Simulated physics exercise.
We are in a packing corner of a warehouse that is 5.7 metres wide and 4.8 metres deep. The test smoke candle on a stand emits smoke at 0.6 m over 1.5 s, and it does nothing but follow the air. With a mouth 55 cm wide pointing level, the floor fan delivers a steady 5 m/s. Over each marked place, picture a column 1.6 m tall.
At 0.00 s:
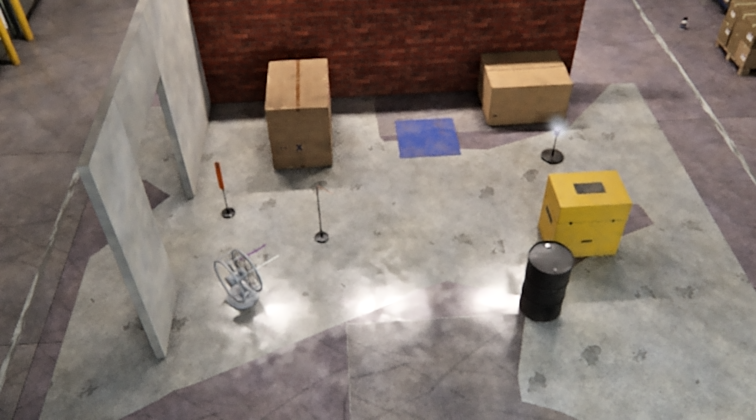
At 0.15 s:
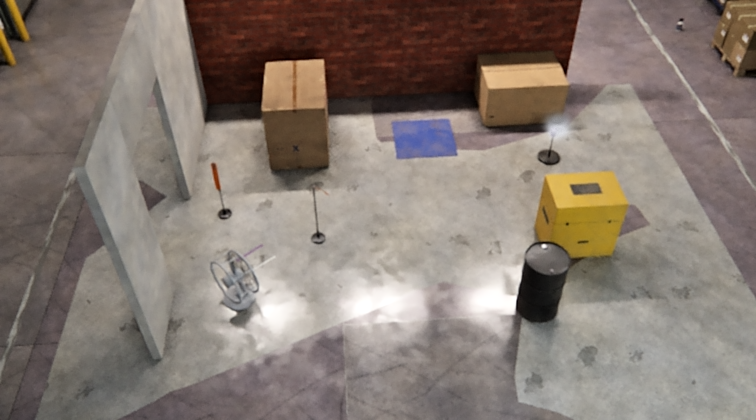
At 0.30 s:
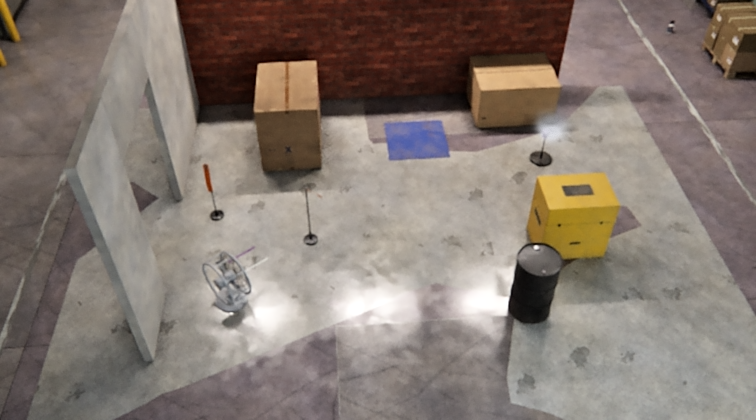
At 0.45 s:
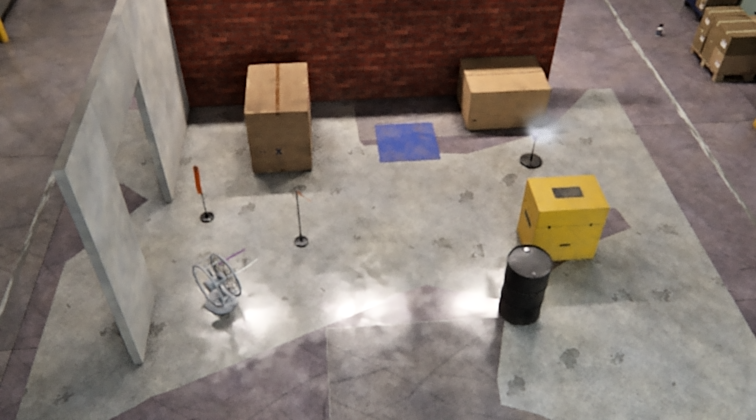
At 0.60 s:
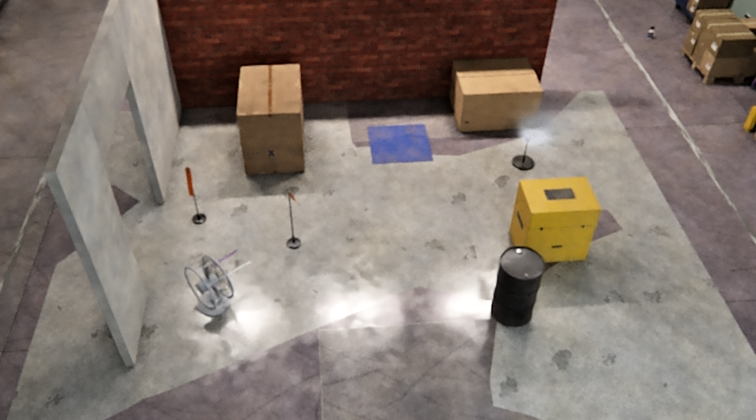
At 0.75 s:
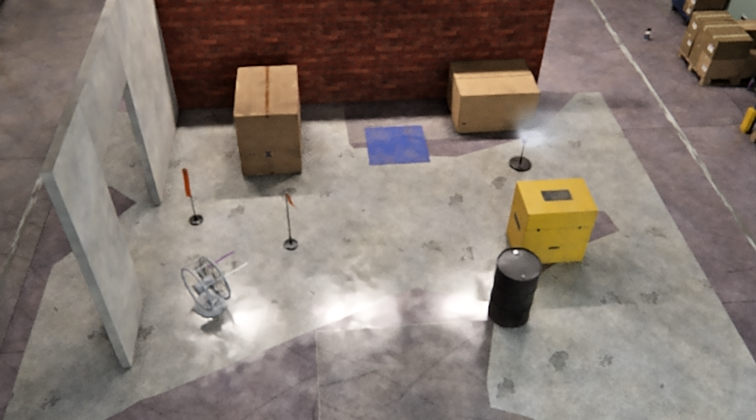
A packing corner of a warehouse, with grey flooring and a brick wall behind, is seen from high above. Beyond a floor fan at lower left stand two thin ribbon stands, brown cartons and a blue floor patch, with a yellow case and black drum at right. The camera drifts slightly, sliding everything left, while pale smoke thickens a little above the right-hand stand and the ribbons shift only slightly.
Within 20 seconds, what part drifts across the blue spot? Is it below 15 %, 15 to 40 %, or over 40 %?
It is not even 15 %.
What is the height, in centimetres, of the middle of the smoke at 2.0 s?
The middle is at about 60 cm above the surface.
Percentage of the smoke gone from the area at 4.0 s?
Roughly 90 per cent.
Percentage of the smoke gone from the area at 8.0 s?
I reckon it's close to 100 %.
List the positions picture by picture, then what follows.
The smoke is thickest near (558, 127), the test smoke candle on a stand stands at (557, 133) and the floor fan is at (238, 276), in the first frame.
The smoke is thickest near (557, 126) and the blue spot is centred on (424, 138), in the second frame.
The smoke is thickest near (551, 127) and a ribbon ends at (211, 191), in the third frame.
The smoke is thickest near (542, 129), the top of a large carton is at (277, 87) and the top of a packing case is at (568, 192), in the fourth frame.
The smoke is thickest near (536, 130) and reaches out to (563, 121), in the fifth frame.
The smoke is thickest near (536, 131) and reaches out to (569, 117), a ribbon ends at (189, 196) and a ribbon ends at (296, 208), in the sixth frame.
By 2.0 s we count, 0 % has passed over the blue spot, with 77 % still about or yet to come, and the middle of the rest is near (565, 120).
By 4.0 s we count, 0 % has passed over the blue spot, with 14 % still about or yet to come.
By 8.0 s we count, 0 % has passed over the blue spot, with 1 % still about or yet to come.
By 20.0 s we count, 0 % has passed over the blue spot, with 0 % still about or yet to come.
